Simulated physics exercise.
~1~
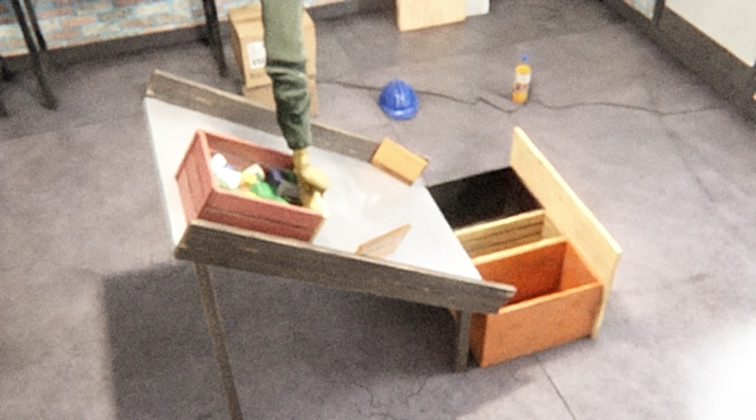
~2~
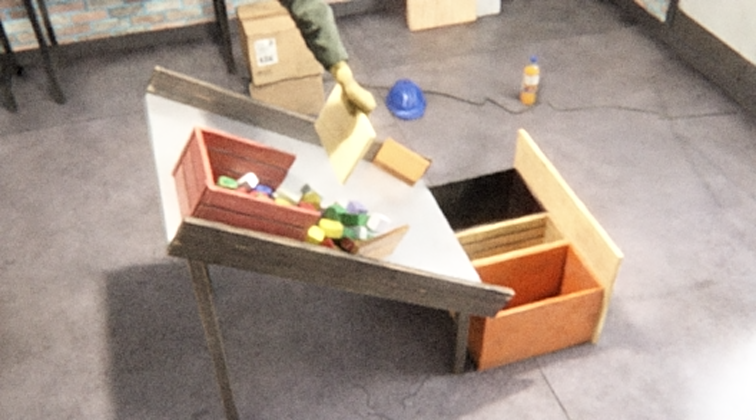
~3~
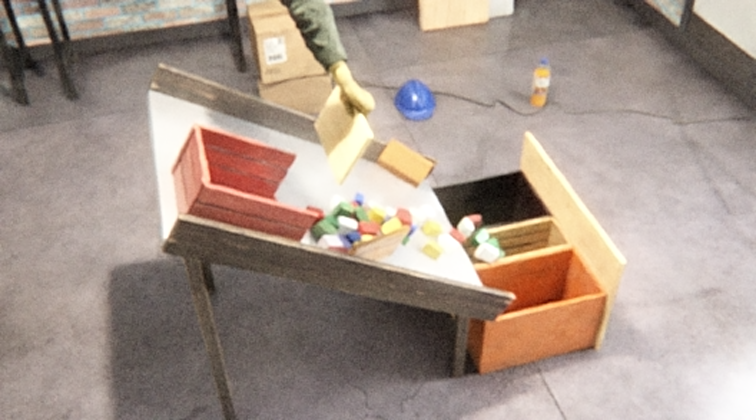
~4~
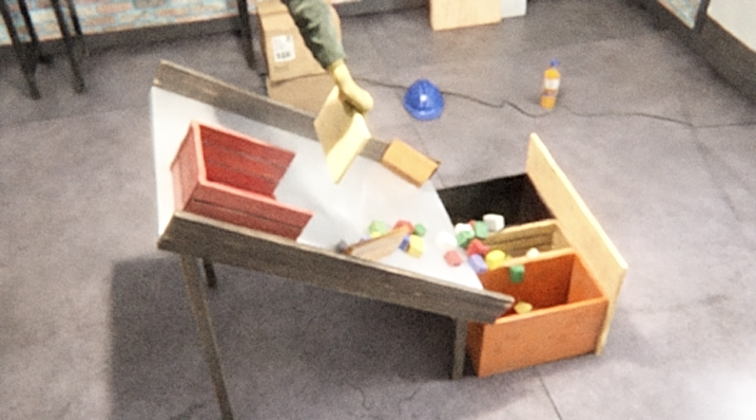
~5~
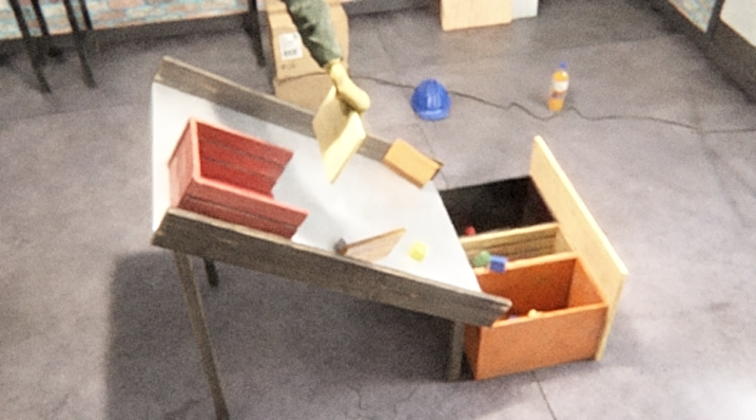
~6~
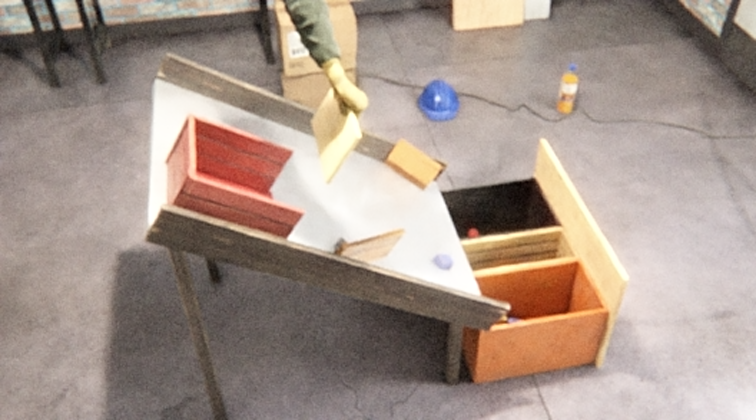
A gloved hand lifts a board away from the open end of a red pen on a sloping table, and colourful bricks tumble down past two angled boards into black, wooden and orange bins, leaving the pen empty and a few pieces still on the slope.
